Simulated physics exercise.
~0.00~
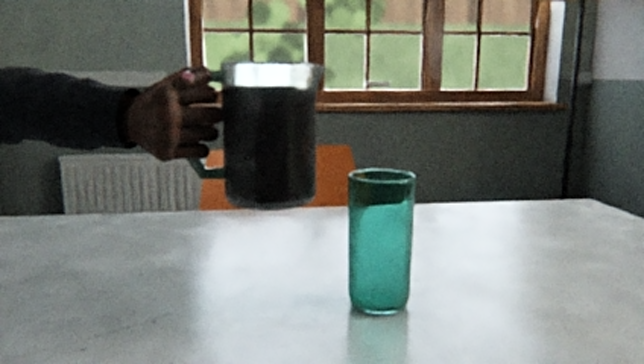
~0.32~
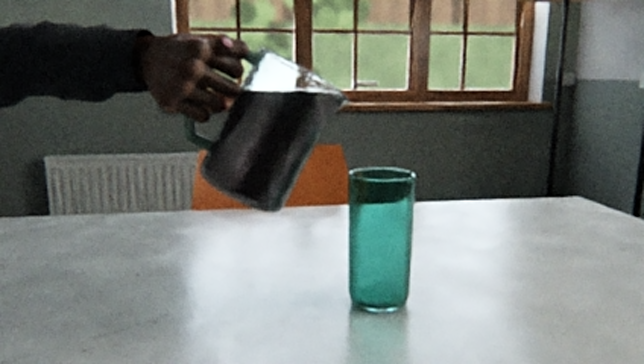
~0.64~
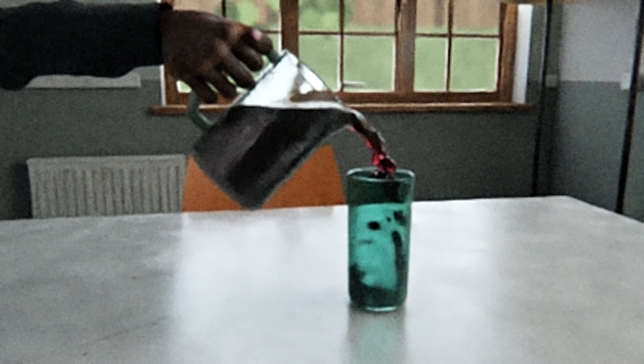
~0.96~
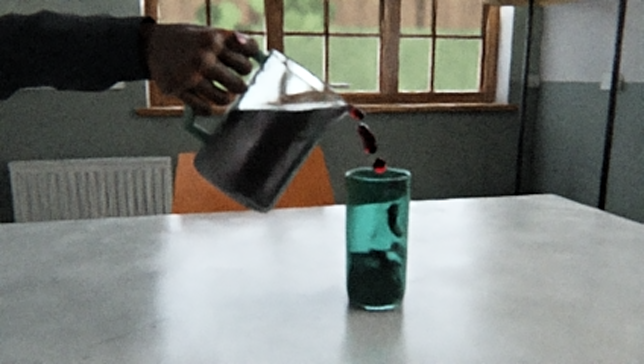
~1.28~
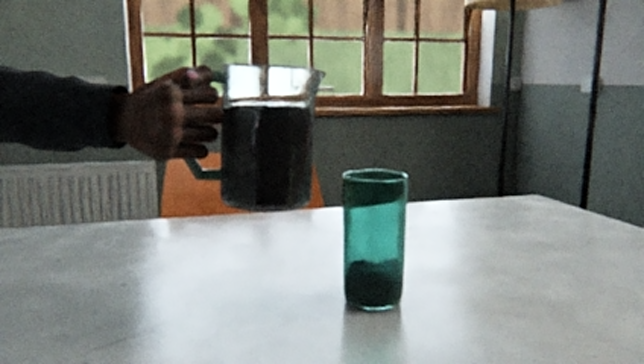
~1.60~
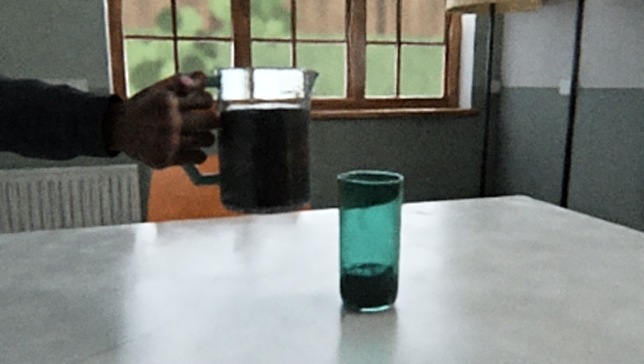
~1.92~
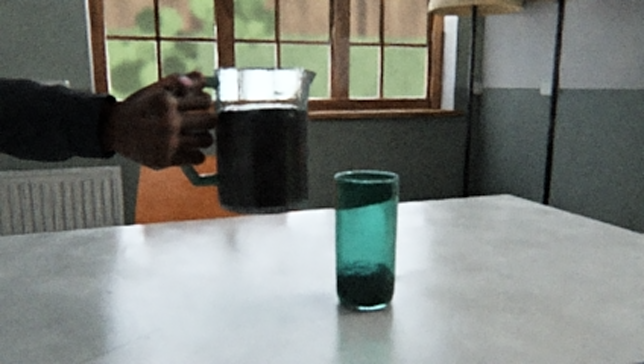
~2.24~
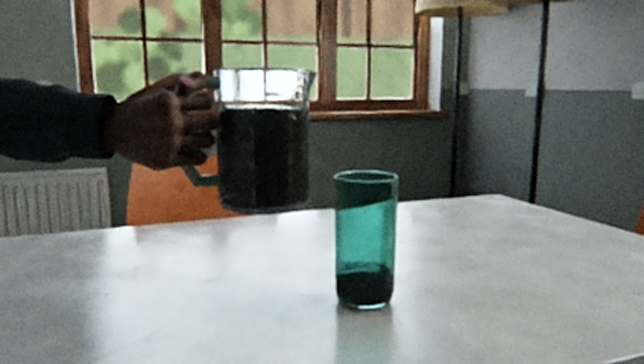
A hand tilting a pitcher of dark red wine, pouring a little into a slim green glass, then holding it level again.
